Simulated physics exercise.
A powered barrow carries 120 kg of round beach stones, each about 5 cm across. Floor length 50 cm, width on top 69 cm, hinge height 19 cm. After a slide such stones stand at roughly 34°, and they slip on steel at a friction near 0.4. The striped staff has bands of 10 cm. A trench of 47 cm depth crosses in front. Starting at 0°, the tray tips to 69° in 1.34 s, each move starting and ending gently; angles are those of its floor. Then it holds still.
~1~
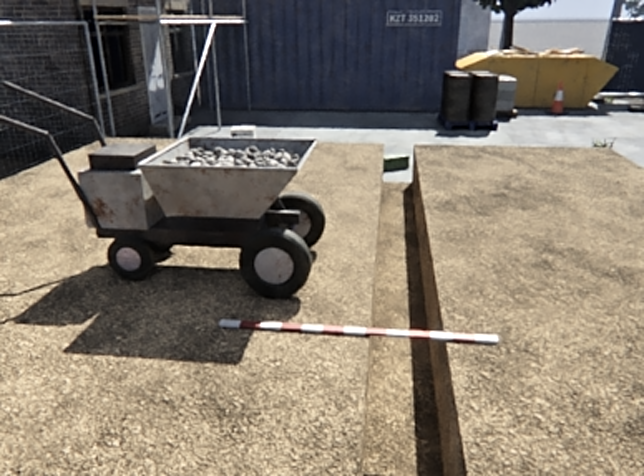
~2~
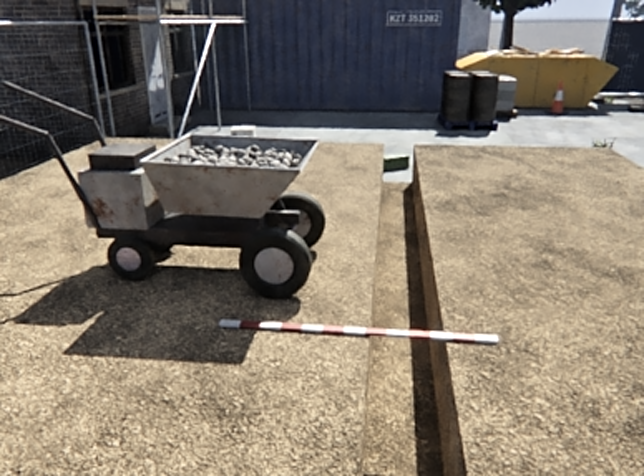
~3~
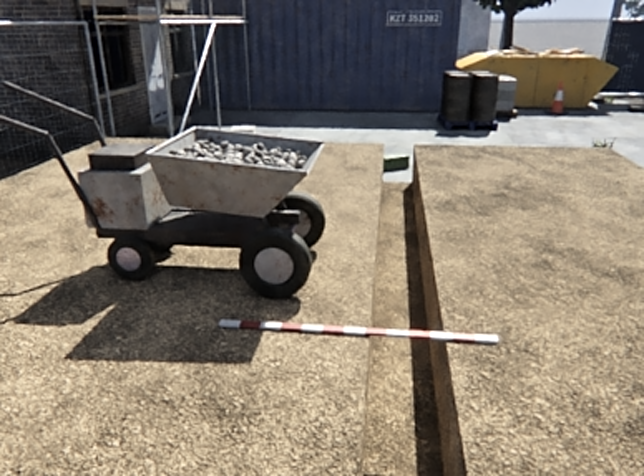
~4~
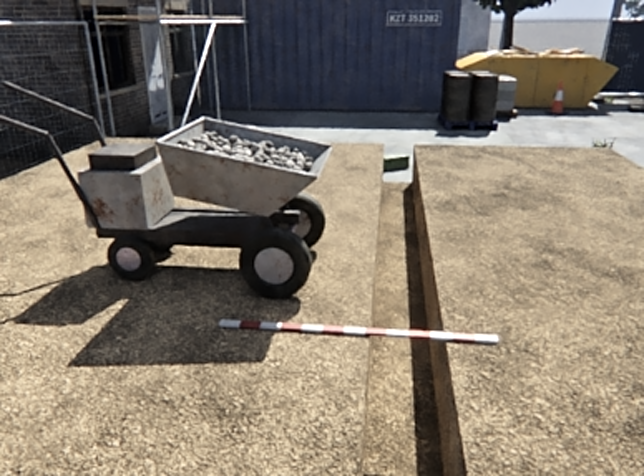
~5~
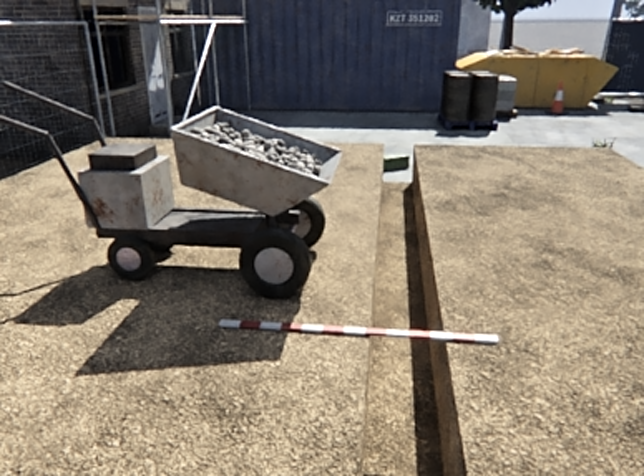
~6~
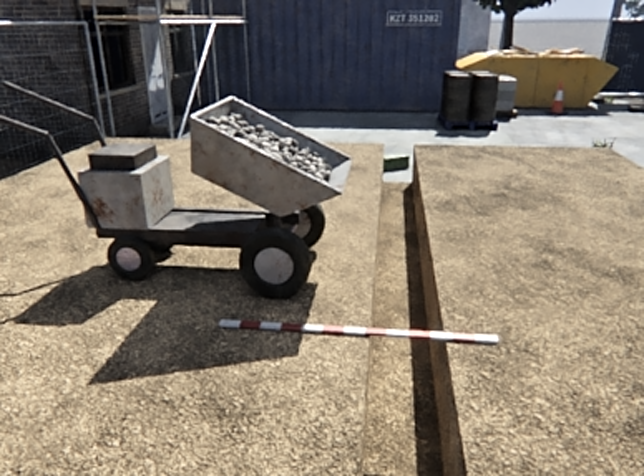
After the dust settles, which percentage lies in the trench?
Some 86 per cent of it.
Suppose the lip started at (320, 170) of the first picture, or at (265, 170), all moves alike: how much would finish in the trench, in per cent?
First some 60, then 95 per cent.
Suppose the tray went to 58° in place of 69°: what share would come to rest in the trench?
It would be near 80 per cent.
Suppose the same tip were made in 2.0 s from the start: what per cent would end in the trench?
In that case some 95 per cent.
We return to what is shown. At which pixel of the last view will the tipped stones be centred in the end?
Their middle is at about (410, 334).
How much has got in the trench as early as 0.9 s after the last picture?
About 40 per cent by then.
Then, 0.4 s after the last picture the floor is at 59°, 100 % in the tray; the foremost stones are at (380, 214).
Then, 0.9 s after the last picture the floor is at 69°, 52 % in the tray, 42 % in the trench, 5 % past the trench; the foremost stones are at (470, 280).
Then, 1.2 s after the last picture the floor is at 69°, 19 % in the tray, 67 % in the trench, 14 % past the trench; the foremost stones are at (547, 287).
Then, 3.2 s after the last picture the floor is at 69°, 0 % in the tray, 86 % in the trench, 14 % past the trench; the foremost stones are at (605, 278).
